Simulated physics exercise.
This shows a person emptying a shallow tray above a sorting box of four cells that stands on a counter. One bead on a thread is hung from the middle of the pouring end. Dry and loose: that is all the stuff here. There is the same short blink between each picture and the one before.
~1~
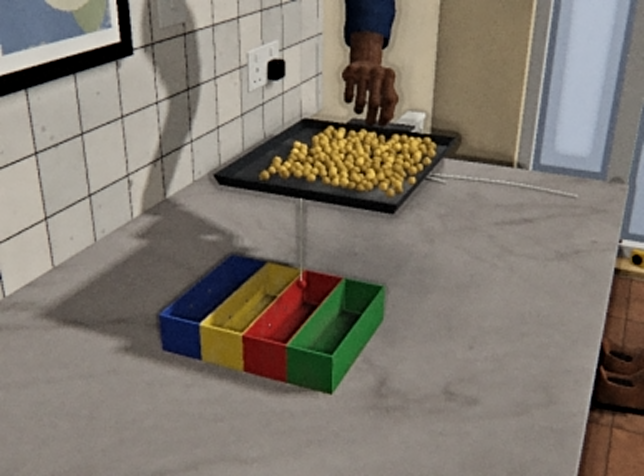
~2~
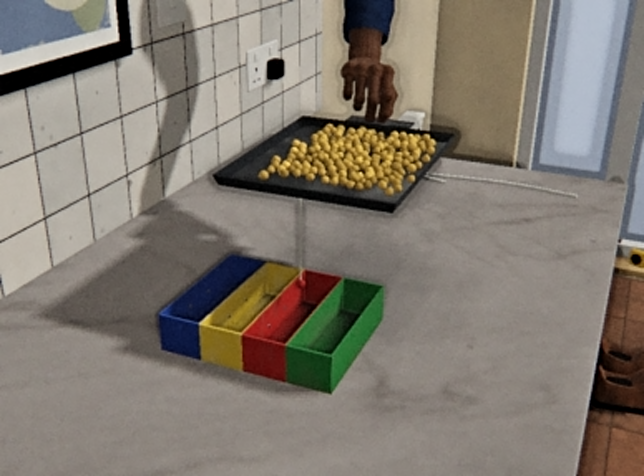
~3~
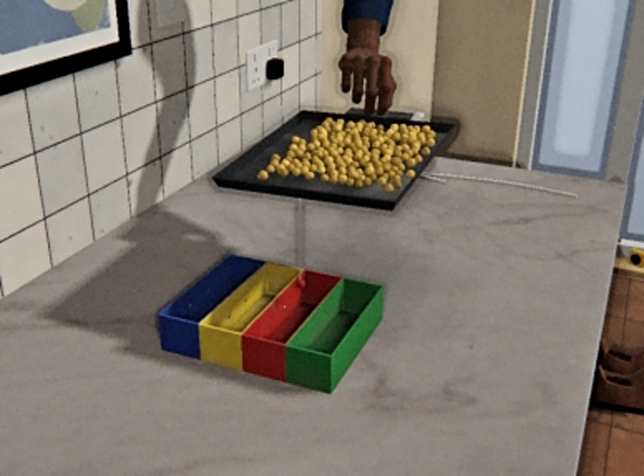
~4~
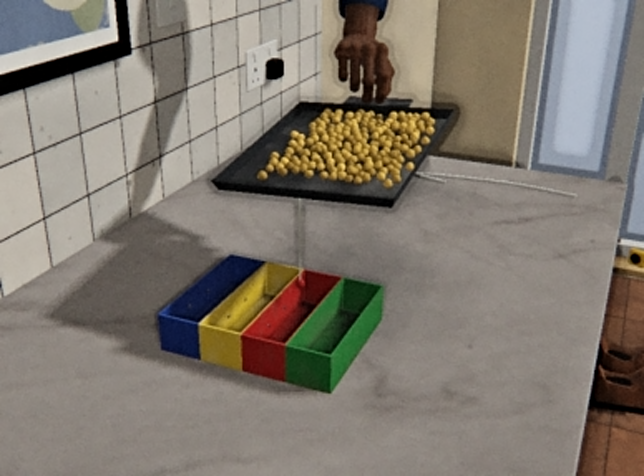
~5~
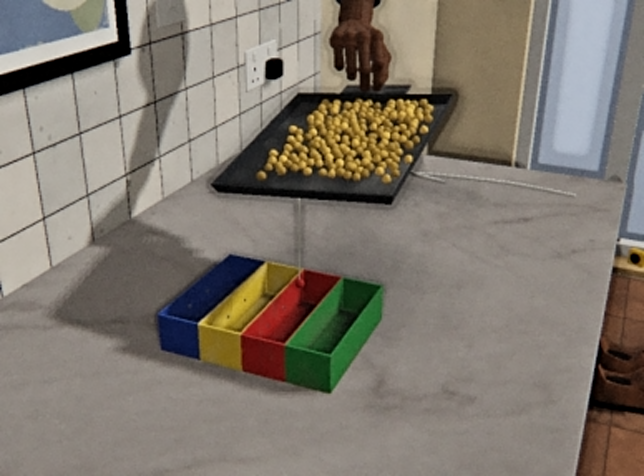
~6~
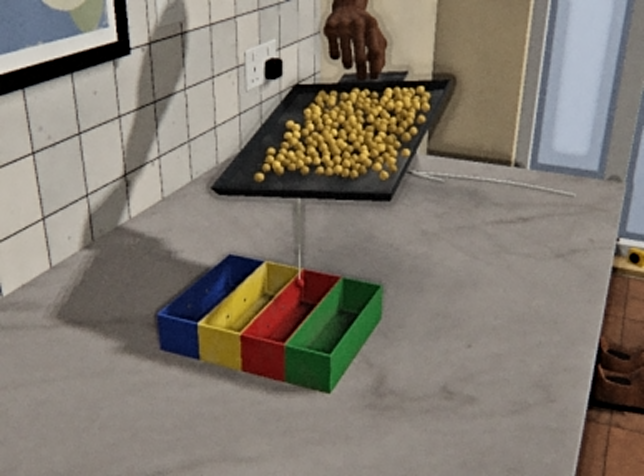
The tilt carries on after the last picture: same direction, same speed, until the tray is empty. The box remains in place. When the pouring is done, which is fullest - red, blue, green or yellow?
Fullest: The blue cell.
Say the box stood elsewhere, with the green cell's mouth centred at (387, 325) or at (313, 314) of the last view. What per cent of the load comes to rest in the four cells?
About 30% and about 100%.
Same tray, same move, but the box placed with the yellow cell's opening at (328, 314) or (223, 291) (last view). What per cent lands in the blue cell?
Near 10 % and 20 %.
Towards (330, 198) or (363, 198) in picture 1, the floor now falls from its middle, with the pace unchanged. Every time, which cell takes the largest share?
First try: The cell in green. Second try: The green cell.
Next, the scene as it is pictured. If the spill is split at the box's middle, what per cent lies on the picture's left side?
That would be roughly 100 per cent.
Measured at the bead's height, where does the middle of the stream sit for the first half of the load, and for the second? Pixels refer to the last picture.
I'd say around (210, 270) at first, then around (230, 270).
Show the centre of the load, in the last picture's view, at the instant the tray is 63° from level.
Roughly at (247, 193).
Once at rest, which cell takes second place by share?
Second place belongs to that yellow cell.
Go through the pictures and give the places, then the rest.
Corners of the pouring end at (219, 174) and (394, 203), level; middle of the load at (355, 157), puffed corn balls; bead on its thread at (301, 284); blue cell at (181, 334); yellow cell at (222, 344); red cell at (265, 355); green cell at (310, 366), in the first frame.
Corners of the pouring end at (218, 174) and (393, 201), level; middle of the load at (354, 155), in the second frame.
Corners of the pouring end at (217, 176) and (392, 199), tipped barely, lowest at the left corner; middle of the load at (354, 151), in the third frame.
Corners of the pouring end at (217, 179) and (391, 196), tipped a little, lowest at the left corner; middle of the load at (353, 144), in the fourth frame.
Corners of the pouring end at (216, 182) and (390, 194), tipped a little, lowest at the left corner; middle of the load at (351, 136), in the fifth frame.
Corners of the pouring end at (216, 186) and (388, 191), tipped clearly, lowest at the left corner; middle of the load at (348, 130); blue cell at (179, 333); yellow cell at (220, 344); red cell at (263, 354); green cell at (308, 365), in the sixth frame.
Soon, tray tipped steeply; about two thirds on the tray; a small part in the blue cell; a small part in the yellow cell; a stray few in the red cell; about a quarter falling or outside the box.
A while on, tray tipped past a quarter turn; a stray few on the tray; about half in the blue cell; about a quarter in the yellow cell; a small part in the red cell; a small part falling or outside the box.
Towards the end, tray tipped past a quarter turn; about half in the blue cell; about a quarter in the yellow cell; a small part in the red cell; a stray few in the green cell; a small part falling or outside the box.
Finally, tray tipped past a quarter turn; about half in the blue cell; about a quarter in the yellow cell; a small part in the red cell; a stray few in the green cell; a small part outside the box.
